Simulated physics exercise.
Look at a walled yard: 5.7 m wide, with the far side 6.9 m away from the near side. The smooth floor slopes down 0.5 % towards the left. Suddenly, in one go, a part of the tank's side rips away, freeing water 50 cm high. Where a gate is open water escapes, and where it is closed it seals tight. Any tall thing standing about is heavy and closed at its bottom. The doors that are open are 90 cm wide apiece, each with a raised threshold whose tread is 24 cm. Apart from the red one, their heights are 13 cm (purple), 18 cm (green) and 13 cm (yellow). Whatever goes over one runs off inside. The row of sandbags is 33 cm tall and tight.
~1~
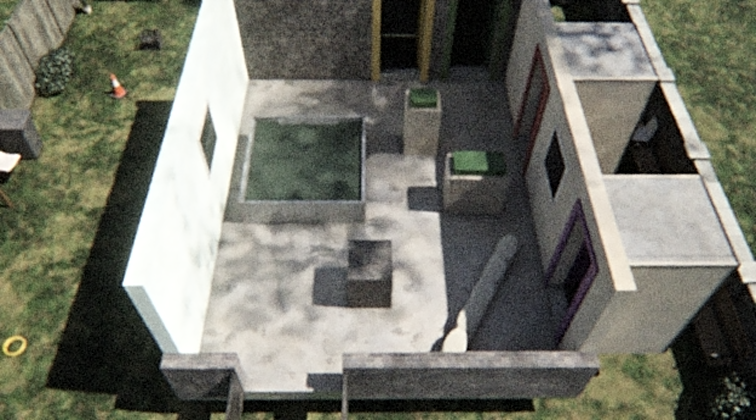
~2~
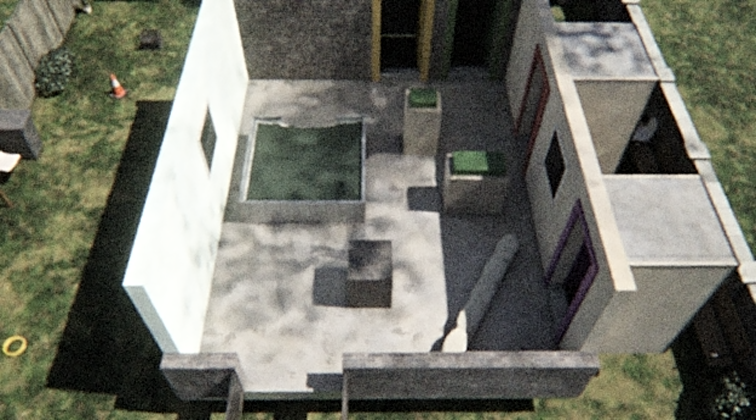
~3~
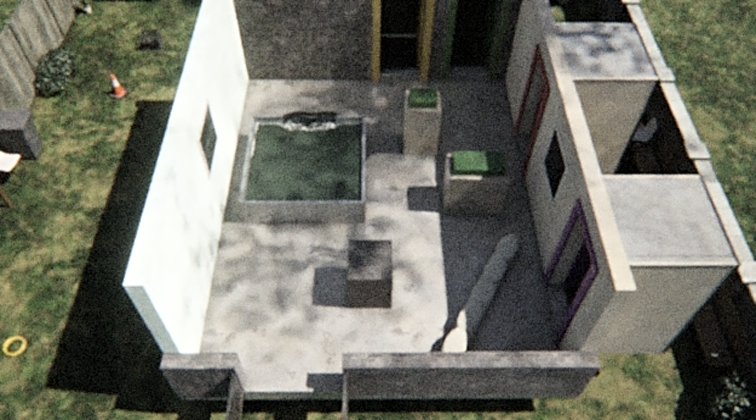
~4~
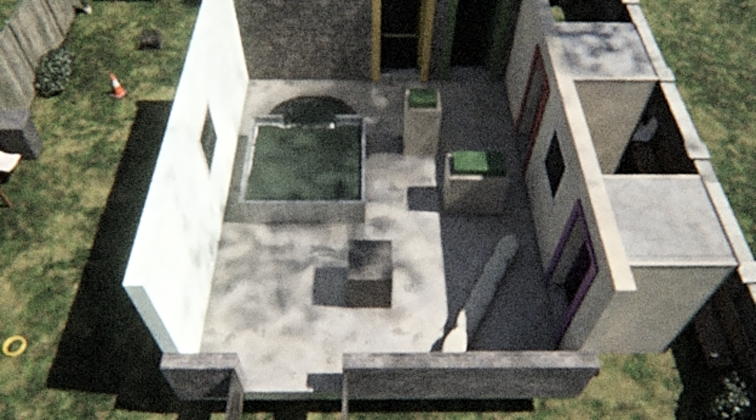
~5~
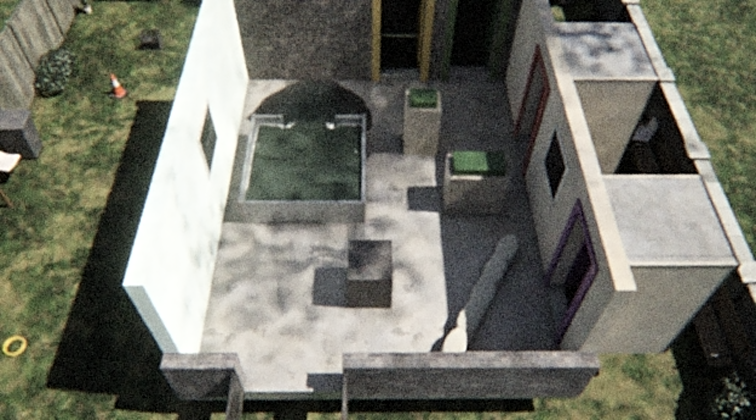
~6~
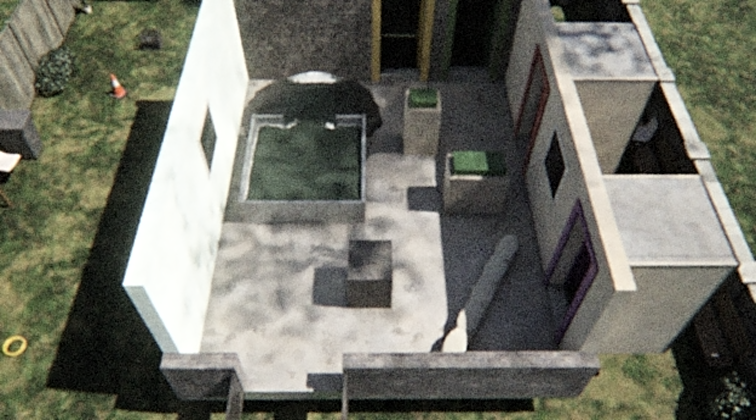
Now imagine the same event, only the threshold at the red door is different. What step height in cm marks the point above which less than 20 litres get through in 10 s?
The point is around 6 cm.
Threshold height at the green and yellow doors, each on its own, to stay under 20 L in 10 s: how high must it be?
You'd want about 9.0 centimetres at green and about 7.0 centimetres at yellow.
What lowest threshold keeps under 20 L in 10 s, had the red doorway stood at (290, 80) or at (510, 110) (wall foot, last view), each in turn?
25 and 11.5 cm.
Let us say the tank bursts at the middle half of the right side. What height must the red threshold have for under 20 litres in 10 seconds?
It needs to be about 20 cm high.
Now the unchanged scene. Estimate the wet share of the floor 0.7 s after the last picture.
15 %.
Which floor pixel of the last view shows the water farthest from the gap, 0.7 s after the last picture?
Front tip: Approx. (411, 81) px.
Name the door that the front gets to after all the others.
Last in order comes the purple door.
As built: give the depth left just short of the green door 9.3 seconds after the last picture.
Depth: Near 9.5 cm.
Then, 0.7 s after the last picture water covers 15 % of the floor, deepest (42 cm) near (248, 81); it has not reached the red door.
Then, 2.3 s after the last picture water covers 30 % of the floor, deepest (28 cm) near (248, 81); it has not reached the red door.
Then, 9.3 s after the last picture water covers 85 % of the floor, deepest (12 cm) near (248, 81); 8 cm at the red door, 0 litres in over its 12 cm threshold.
At the red door as built, the water peaked near 10 cm, 4.5 s after the last picture.
Run again over the same 10 s with other heights there, 31 litres in over 5 cm, 10 litres over 7 cm. The limit of 20 litres is kept from about 6 cm up.
